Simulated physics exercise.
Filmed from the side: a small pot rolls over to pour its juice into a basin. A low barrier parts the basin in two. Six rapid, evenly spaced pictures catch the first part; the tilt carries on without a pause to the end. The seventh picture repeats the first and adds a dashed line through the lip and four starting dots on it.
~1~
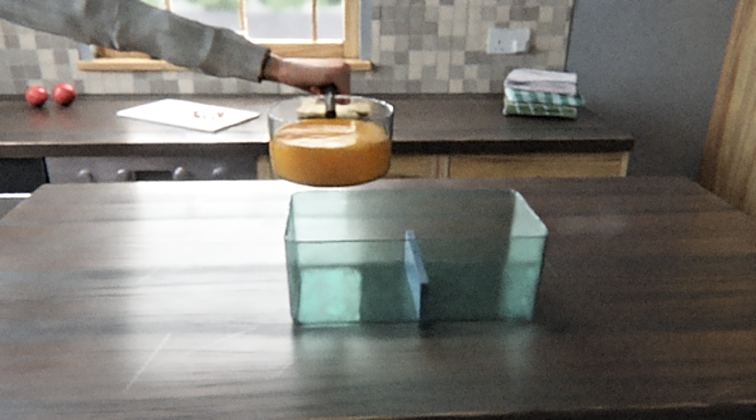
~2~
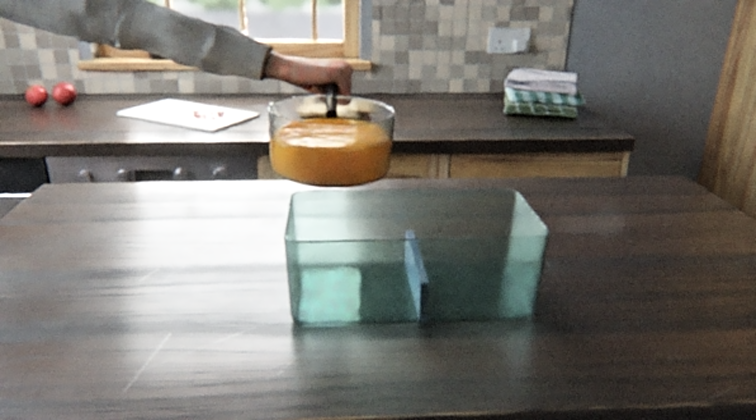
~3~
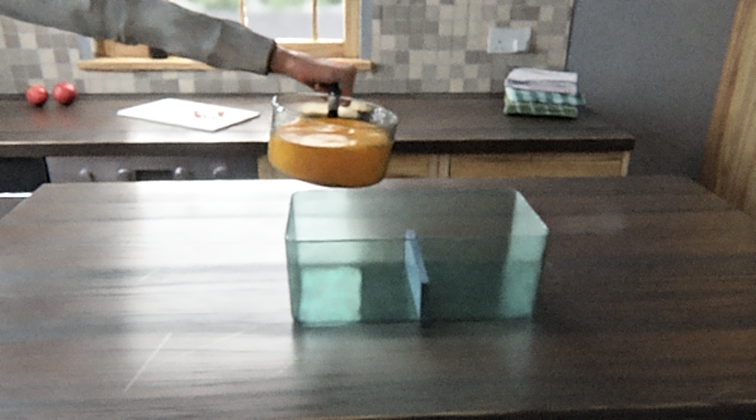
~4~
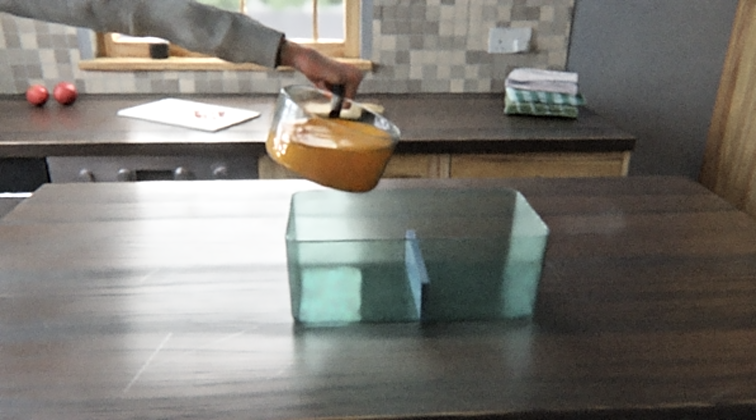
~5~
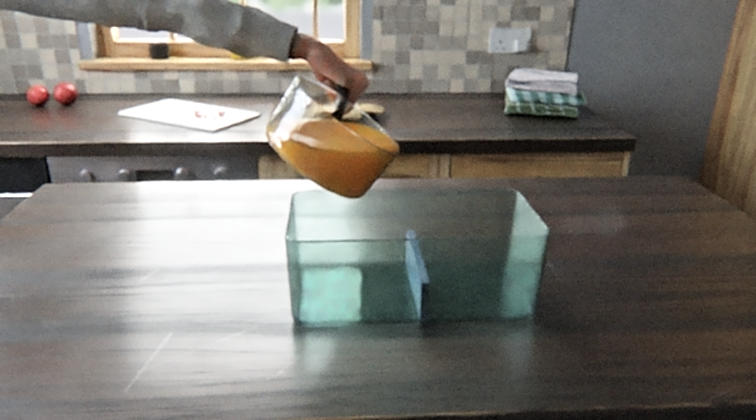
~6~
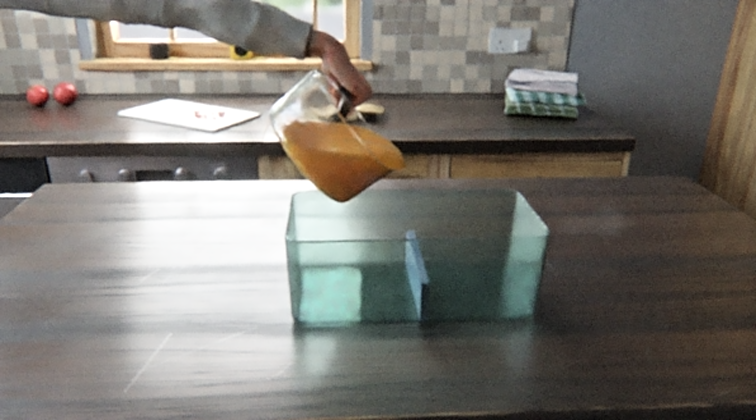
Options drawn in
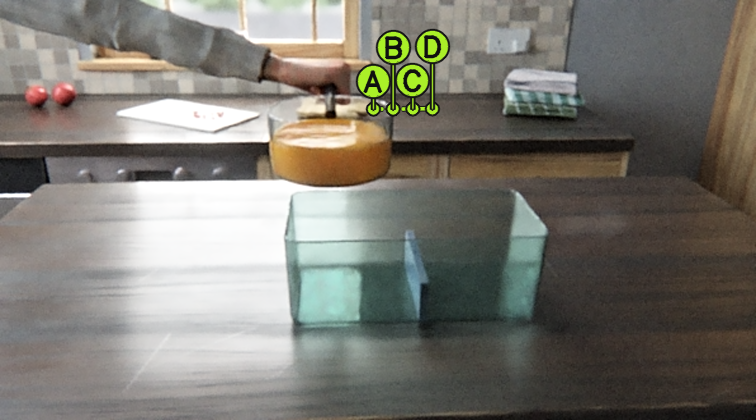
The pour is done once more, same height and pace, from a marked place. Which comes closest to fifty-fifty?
Choose C.
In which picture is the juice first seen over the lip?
Picture 6.
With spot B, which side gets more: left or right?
More ends on the left.
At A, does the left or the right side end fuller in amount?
More ends on the left.
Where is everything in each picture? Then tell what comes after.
In the first picture, upright, lip at (391, 109); basin from (291, 322) to (534, 315); top of the wall at (416, 254); nothing has left yet.
In the second picture, tipped about 2°, lip at (392, 111); nothing has left yet.
In the third picture, tipped about 10°, lip at (395, 118); nothing has left yet.
In the fourth picture, tipped about 21°, lip at (398, 131); nothing has left yet.
In the fifth picture, tipped about 35°, lip at (397, 147); nothing has left yet.
In the sixth picture, tipped about 52°, lip at (392, 164); juice is over the lip, down to (392, 164).
In lime, A at (373, 109); B at (393, 109); C at (412, 108); D at (432, 108).
If A is chosen, about 86 % ends left of the wall and 7 % right of it; 7 % is lost outside.
If B is chosen, about 71 % ends left of the wall and 26 % right of it; 3 % is lost outside.
If C is chosen, about 47 % ends left of the wall and 51 % right of it.
If D is chosen, about 30 % ends left of the wall and 68 % right of it.
